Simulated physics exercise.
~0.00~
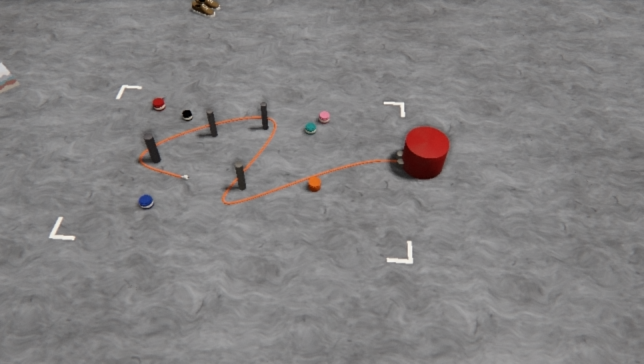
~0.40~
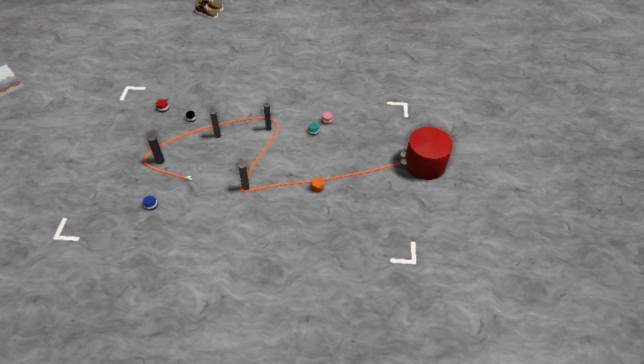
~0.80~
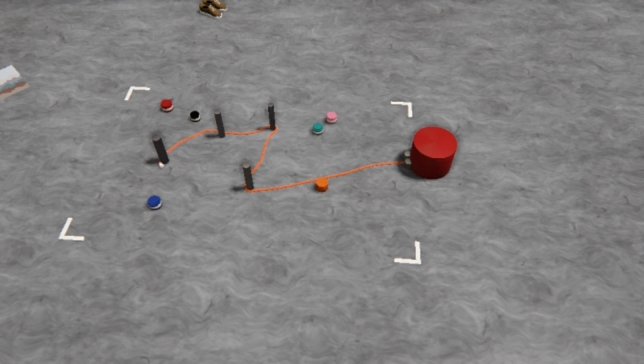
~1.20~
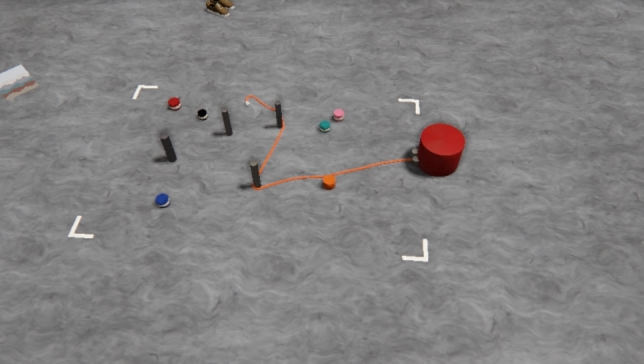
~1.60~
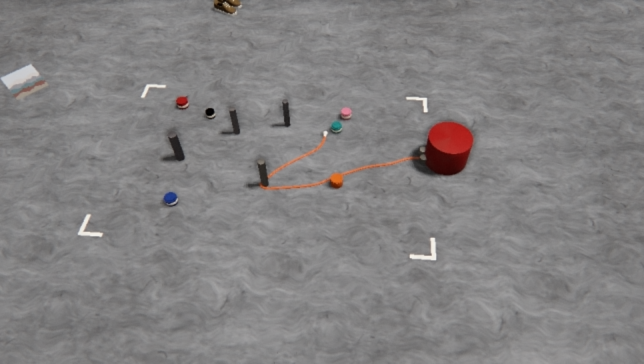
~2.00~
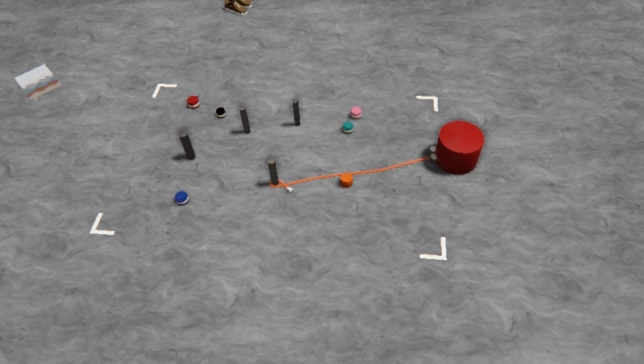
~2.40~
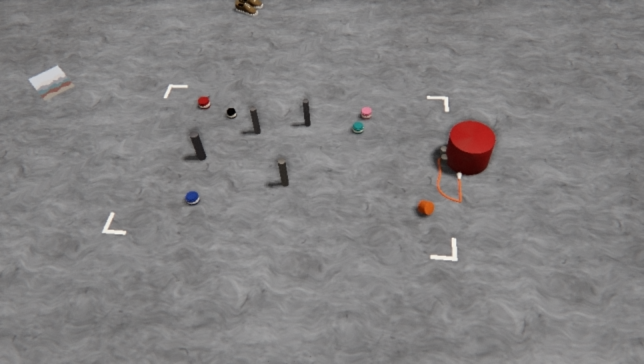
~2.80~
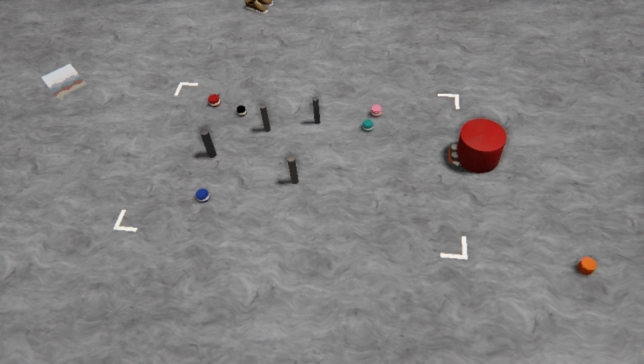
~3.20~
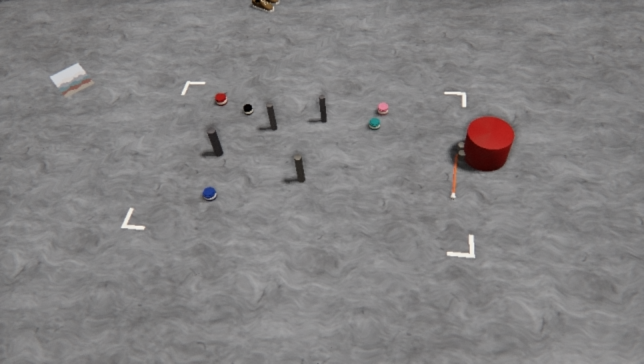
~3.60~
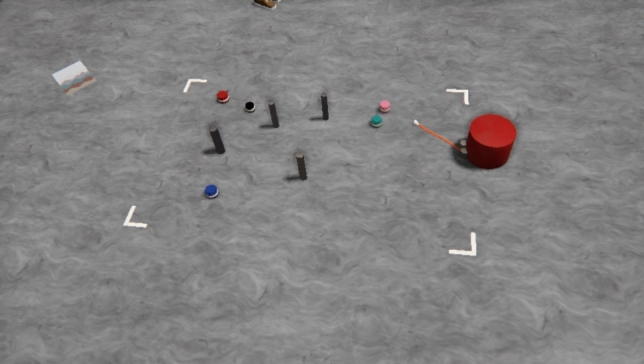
In this clip, a red reel draws in an orange lead winding around dark posts on a gray floor; its loose end slips past the posts, the teal container shifts slightly, and the orange one is swept off to the right, leaving a short length out.
